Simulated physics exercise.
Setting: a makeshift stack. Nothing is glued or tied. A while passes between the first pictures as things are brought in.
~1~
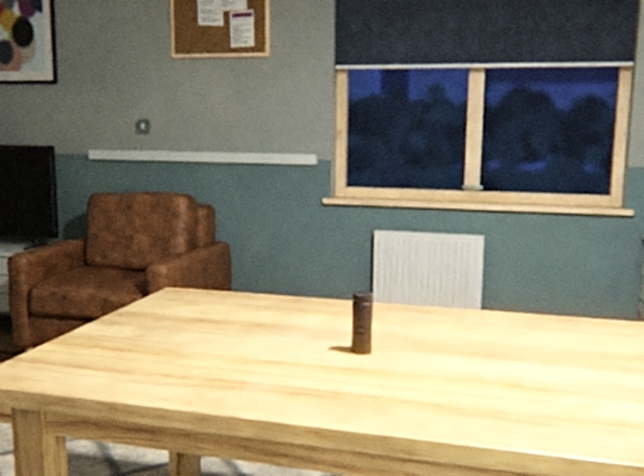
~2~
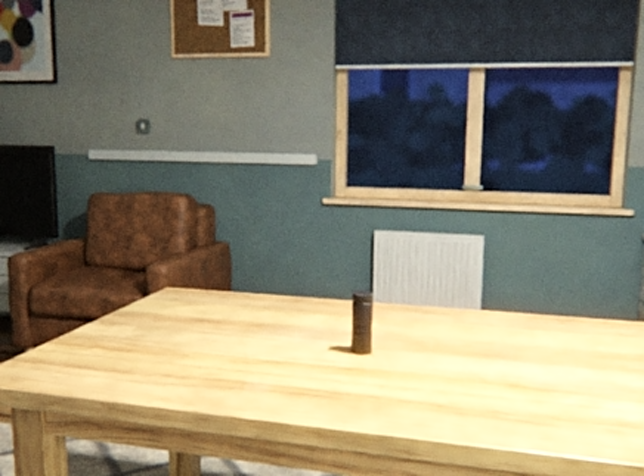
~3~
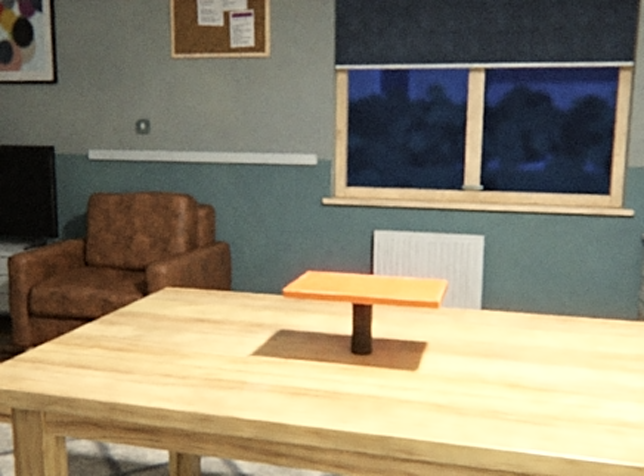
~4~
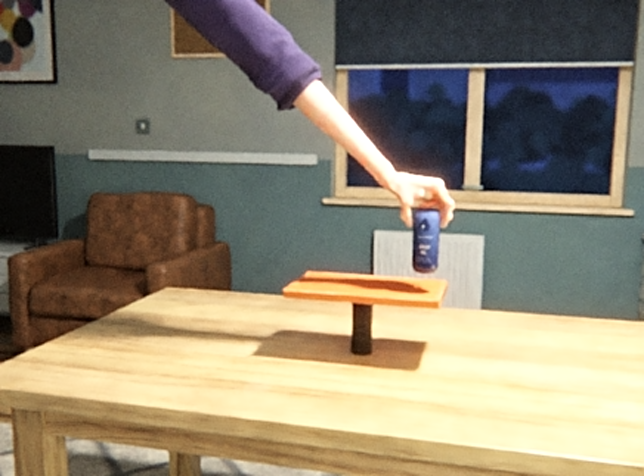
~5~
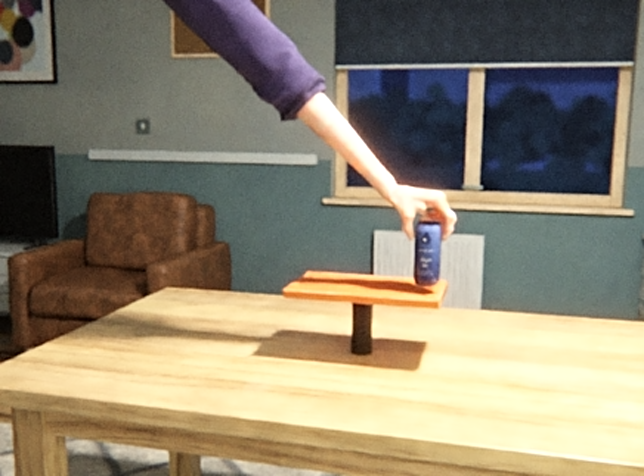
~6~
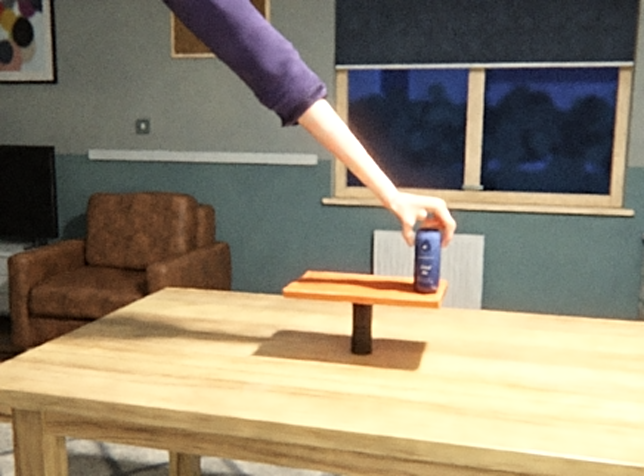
A hand in a purple sleeve reaches in from the upper left and lowers a blue can onto the right end of an orange board, keeping hold of it. The board, which appears earlier, lies across a dark upright shaker on a pale wooden table. The still camera looks across a teal-and-grey room, with a brown armchair left and a dusky window right.
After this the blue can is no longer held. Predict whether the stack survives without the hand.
Fails.
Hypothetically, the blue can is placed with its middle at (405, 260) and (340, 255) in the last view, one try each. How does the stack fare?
Result of try one: Collapse; result of try two: No collapse.
Then, 0.40 s on from there, blue can now fallen; orange lid turned 47° from how it was put.
Then, 0.60 s on from there, orange lid turned 46° from how it was put; black shaker turned 12° from how it was put.
Then, 0.80 s on from there, black shaker and orange lid now fallen.
In the end, fallen, black shaker, orange lid and blue can. The stack comes apart.
